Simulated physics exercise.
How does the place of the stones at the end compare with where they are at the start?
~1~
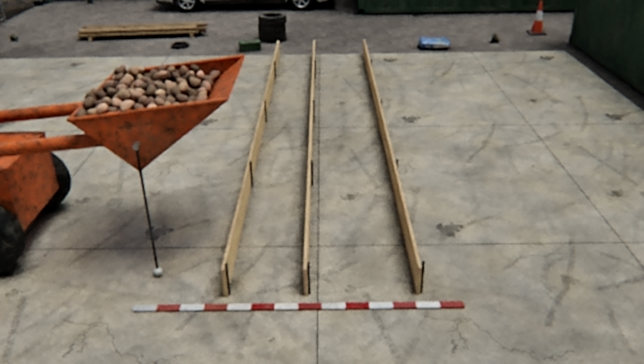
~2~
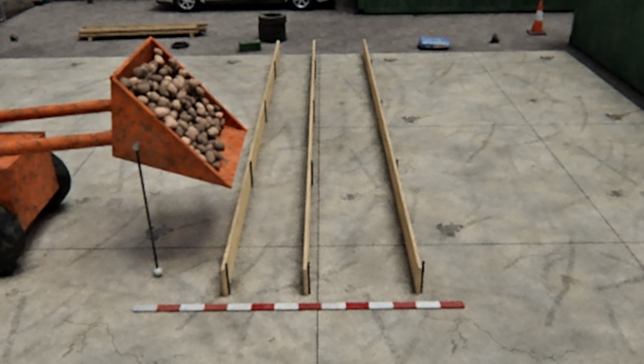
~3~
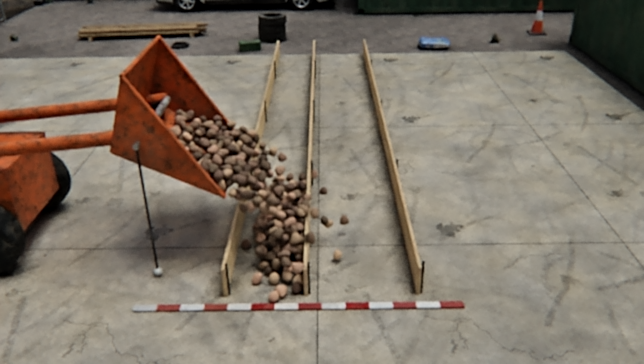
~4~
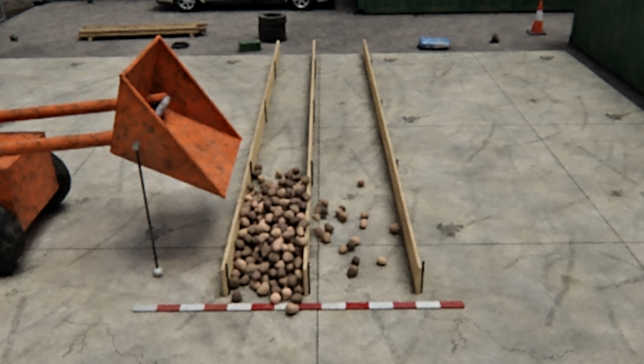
At the start the stones are piled in the raised orange bucket at the left. At the end they lie lower and further right on the concrete, mostly heaped in the left lane between the planks, with a few in the right lane.
